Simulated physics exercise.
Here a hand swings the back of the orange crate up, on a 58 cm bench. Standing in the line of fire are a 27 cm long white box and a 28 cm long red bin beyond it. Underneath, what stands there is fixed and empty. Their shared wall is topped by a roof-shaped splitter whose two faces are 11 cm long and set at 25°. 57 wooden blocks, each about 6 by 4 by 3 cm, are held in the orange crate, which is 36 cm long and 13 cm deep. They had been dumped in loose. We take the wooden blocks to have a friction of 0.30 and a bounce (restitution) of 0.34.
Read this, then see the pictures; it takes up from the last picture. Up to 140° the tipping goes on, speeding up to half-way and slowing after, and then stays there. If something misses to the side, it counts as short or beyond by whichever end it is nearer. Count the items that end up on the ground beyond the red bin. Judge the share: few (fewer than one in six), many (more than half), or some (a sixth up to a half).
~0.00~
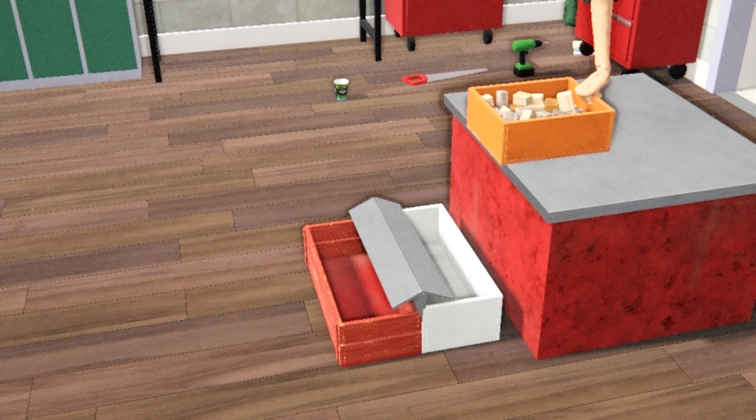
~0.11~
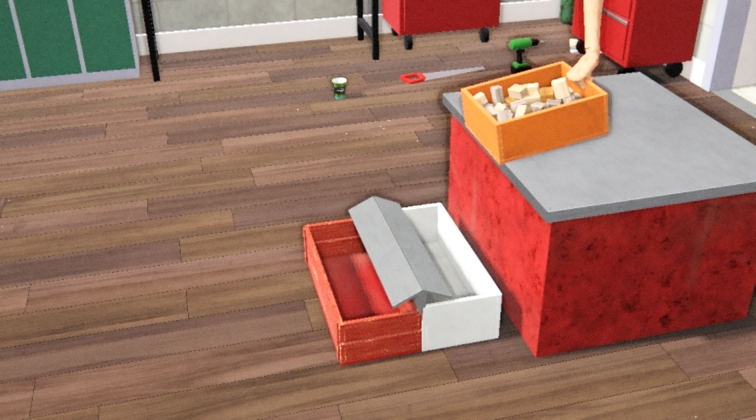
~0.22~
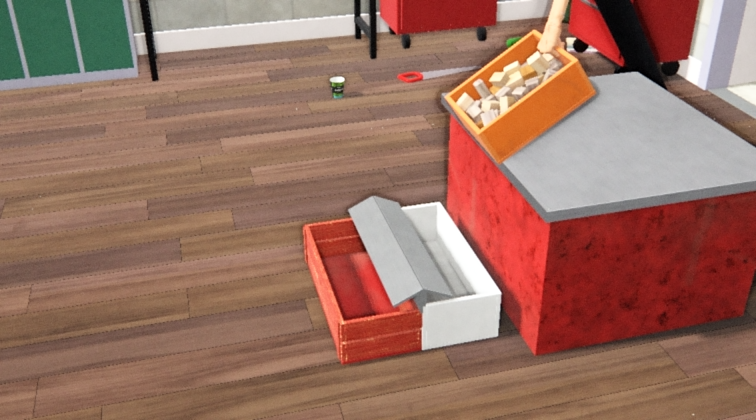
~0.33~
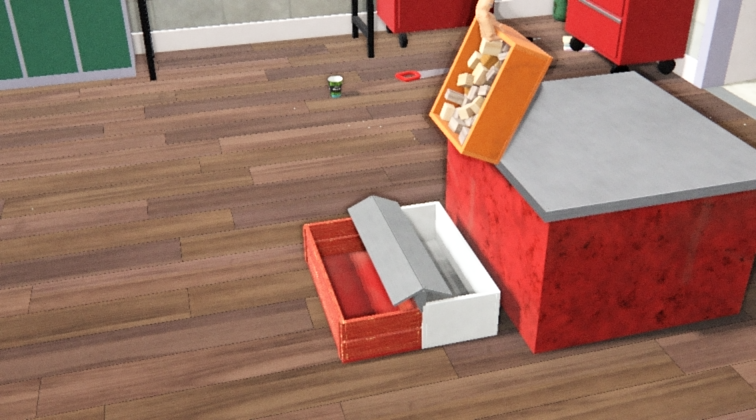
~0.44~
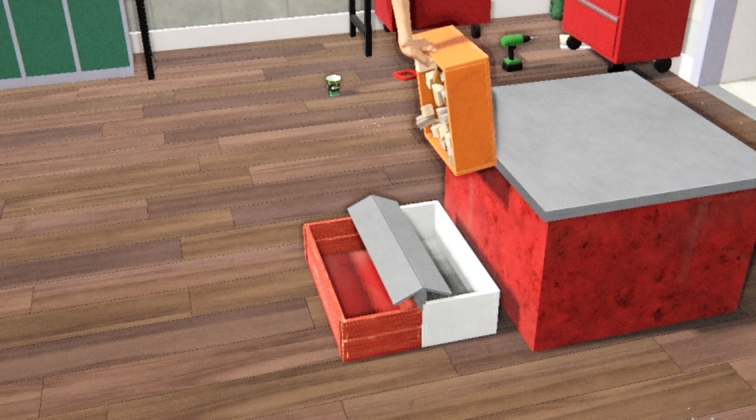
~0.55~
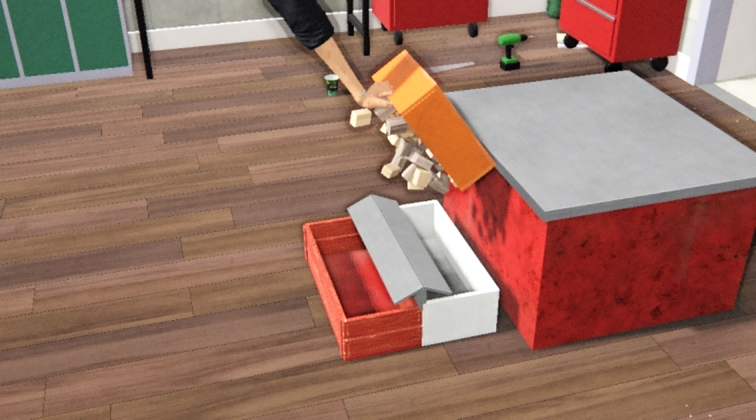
Some.
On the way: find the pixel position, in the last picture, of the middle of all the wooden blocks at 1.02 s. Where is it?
Centre estimate - approximately (347, 285).
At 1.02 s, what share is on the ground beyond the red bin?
Around 20 per cent at that point.
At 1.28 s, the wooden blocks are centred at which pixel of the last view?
I'd put the middle close to (346, 287) in the last view.
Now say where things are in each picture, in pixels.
In the first frame (each is followed by its nearest rim corner in this view; the camera moves round a little), orange crate, (507, 122); red bin, (343, 324); 0° from level; none out.
The second frame shows orange crate, (499, 123); 10° from level.
The third frame shows orange crate, (481, 131); 34° from level.
The fourth frame shows orange crate, (462, 149); 65° from level.
The fifth frame shows orange crate, (455, 172); 98° from level.
The sixth frame shows orange crate, (459, 188); red bin, (347, 320); 125° from level; 18 out, the lowest block at (416, 185).
After 0.67 s, tilt 140°; 3 still in the orange crate, 1 in the red bin and 53 in the air.
After 0.81 s, tilt 140°; 5 in the white box, 18 in the red bin, 10 on the ground beyond the red bin and 24 in the air.
After 1.02 s, tilt 140°; 16 in the white box, 23 in the red bin, 12 on the ground beyond the red bin and 6 in the air.
Outcome (at 1.28 s), 17 in the white box, 25 in the red bin and 15 on the ground beyond the red bin. Asked share, 15 of 57, 26 per cent.
